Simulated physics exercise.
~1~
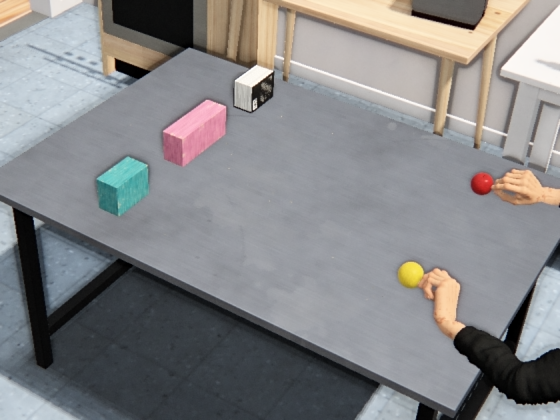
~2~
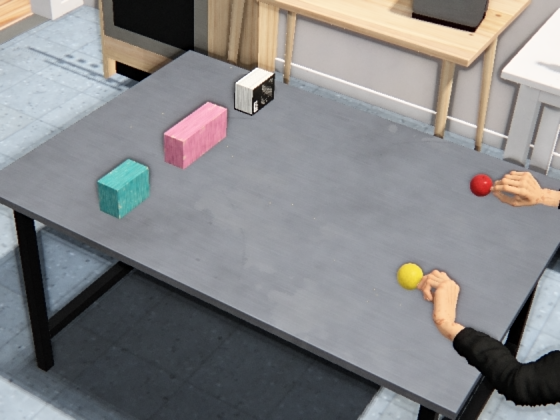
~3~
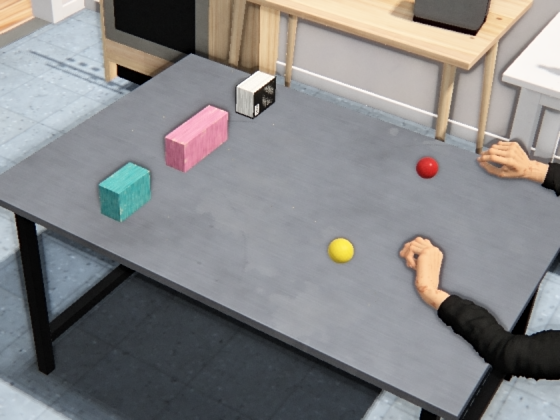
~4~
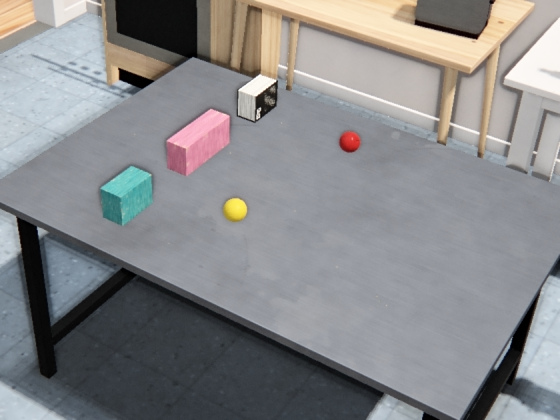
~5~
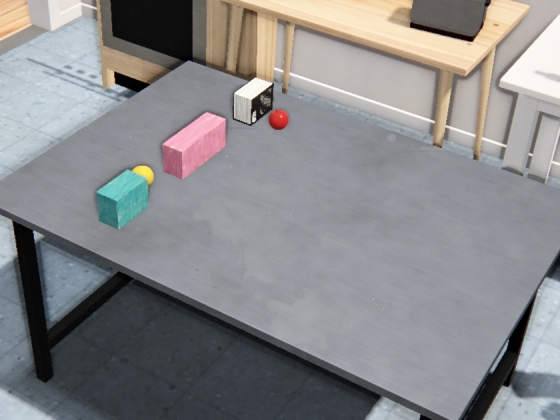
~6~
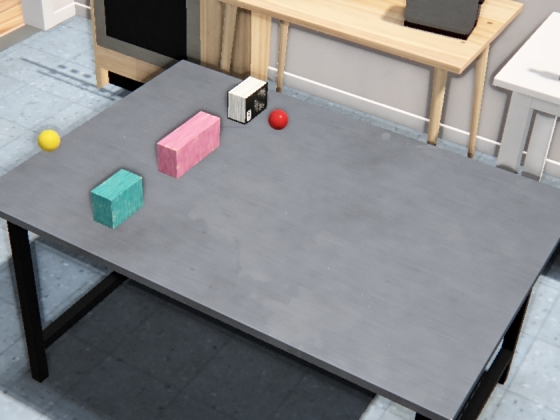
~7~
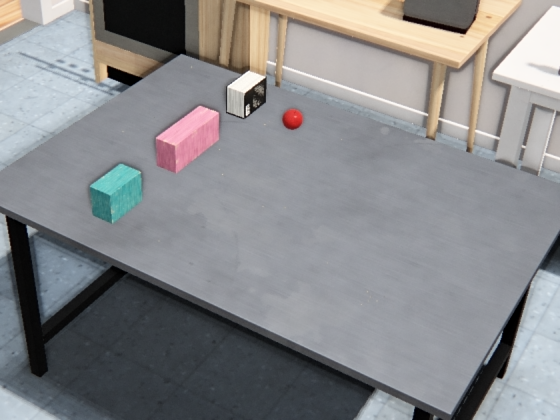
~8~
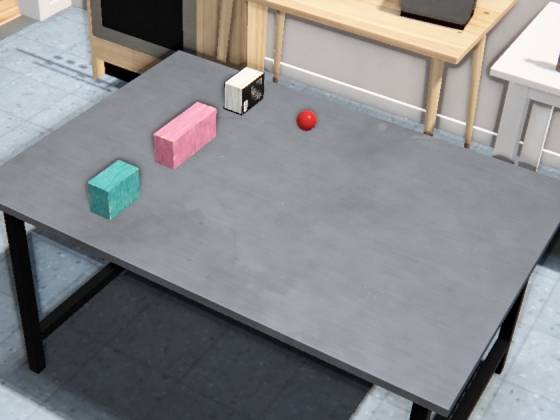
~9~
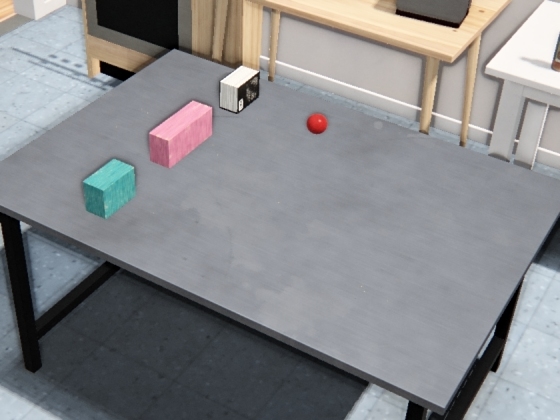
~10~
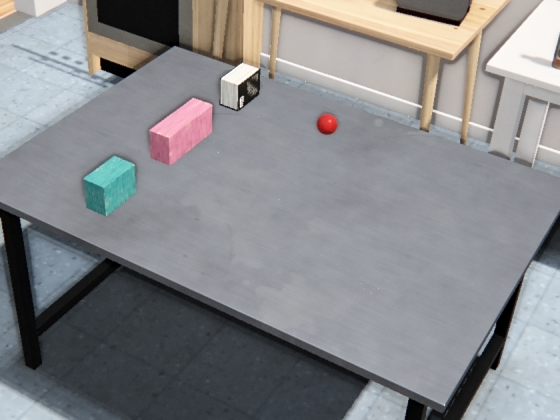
On a gray table, two hands let go of a yellow ball and a red ball, which rolled left toward three blocks; the yellow one slipped between the turquoise and pink blocks and off the table, while the red one bounced back slightly rightward.
